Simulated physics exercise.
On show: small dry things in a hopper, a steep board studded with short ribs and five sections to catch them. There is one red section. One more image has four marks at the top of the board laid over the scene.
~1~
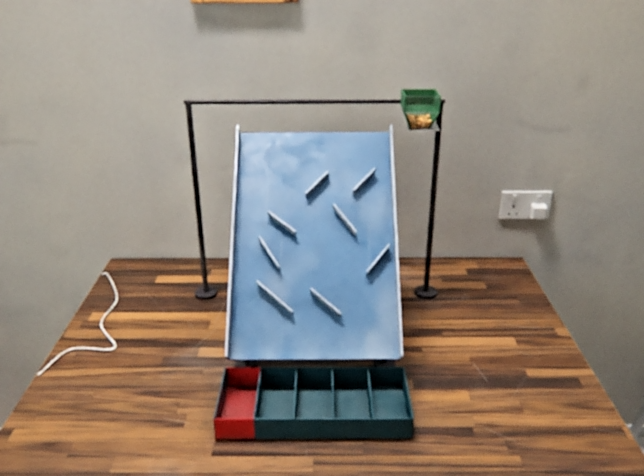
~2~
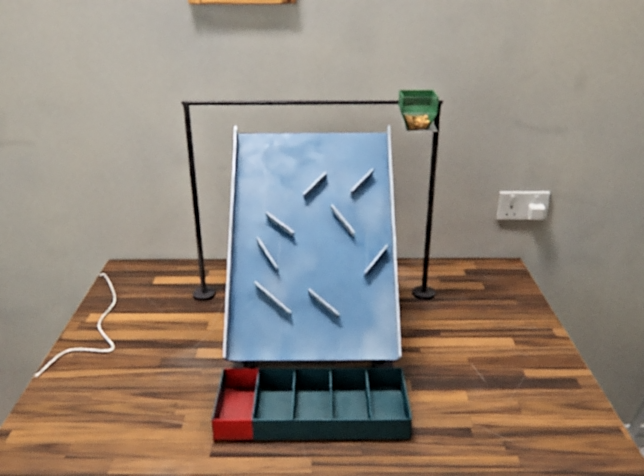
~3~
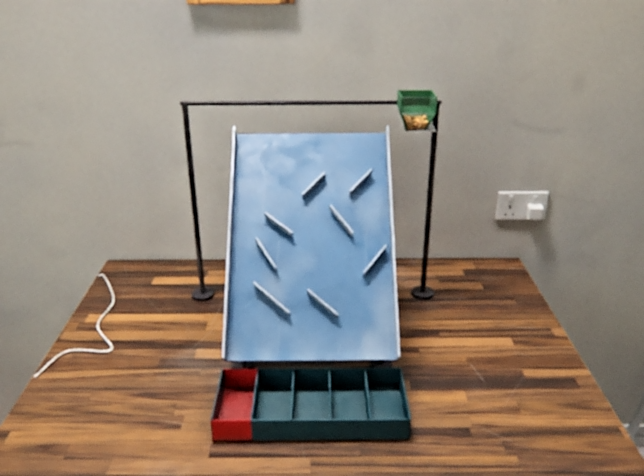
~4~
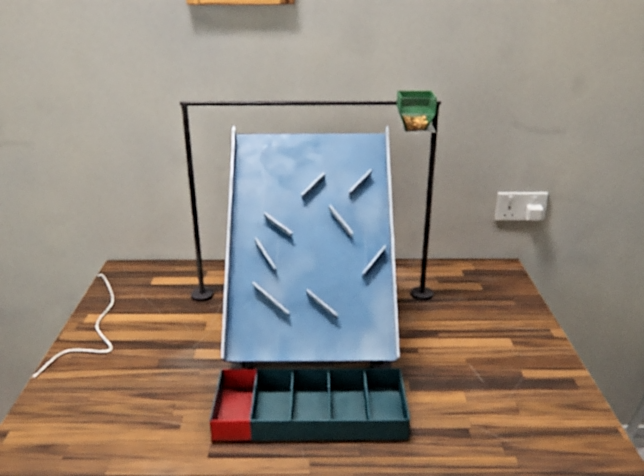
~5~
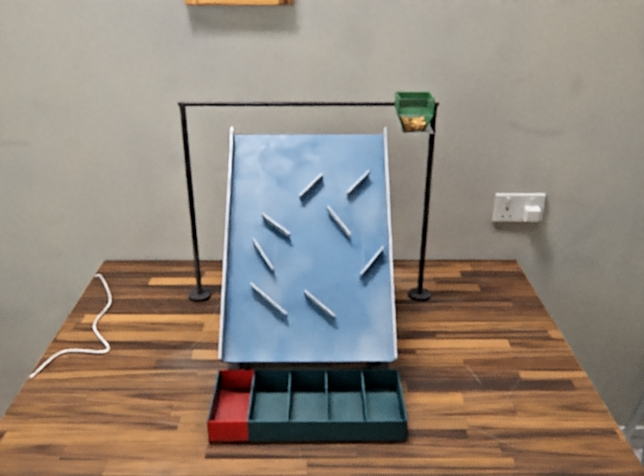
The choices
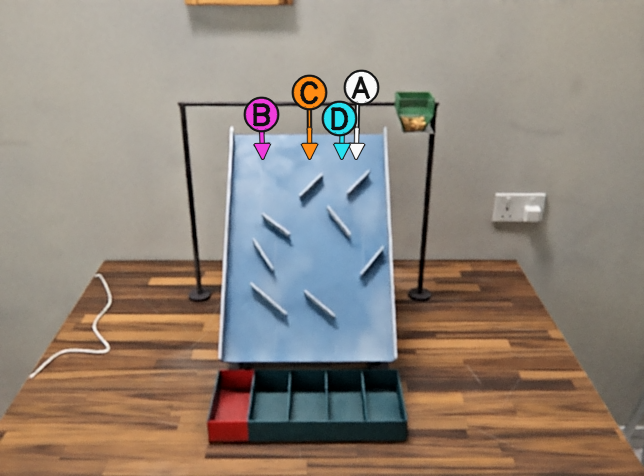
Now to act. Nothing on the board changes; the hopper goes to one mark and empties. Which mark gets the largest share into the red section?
Take B.
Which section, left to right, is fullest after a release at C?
It is the fifth one.
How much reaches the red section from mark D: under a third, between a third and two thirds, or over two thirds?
Under a third.
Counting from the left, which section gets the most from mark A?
The fourth.
On the marked copy, mark A meets the board at (356, 153); mark B meets the board at (262, 153); mark C meets the board at (309, 153); mark D meets the board at (341, 153).
If A is chosen, none at all in the red section, all but a few in other sections, a small share outside the box.
If B is chosen, close to a third in the red section, close to half in other sections, close to a quarter outside the box.
If C is chosen, none at all in the red section, the bulk in other sections, a small share outside the box.
If D is chosen, none at all in the red section, all but a few in other sections.
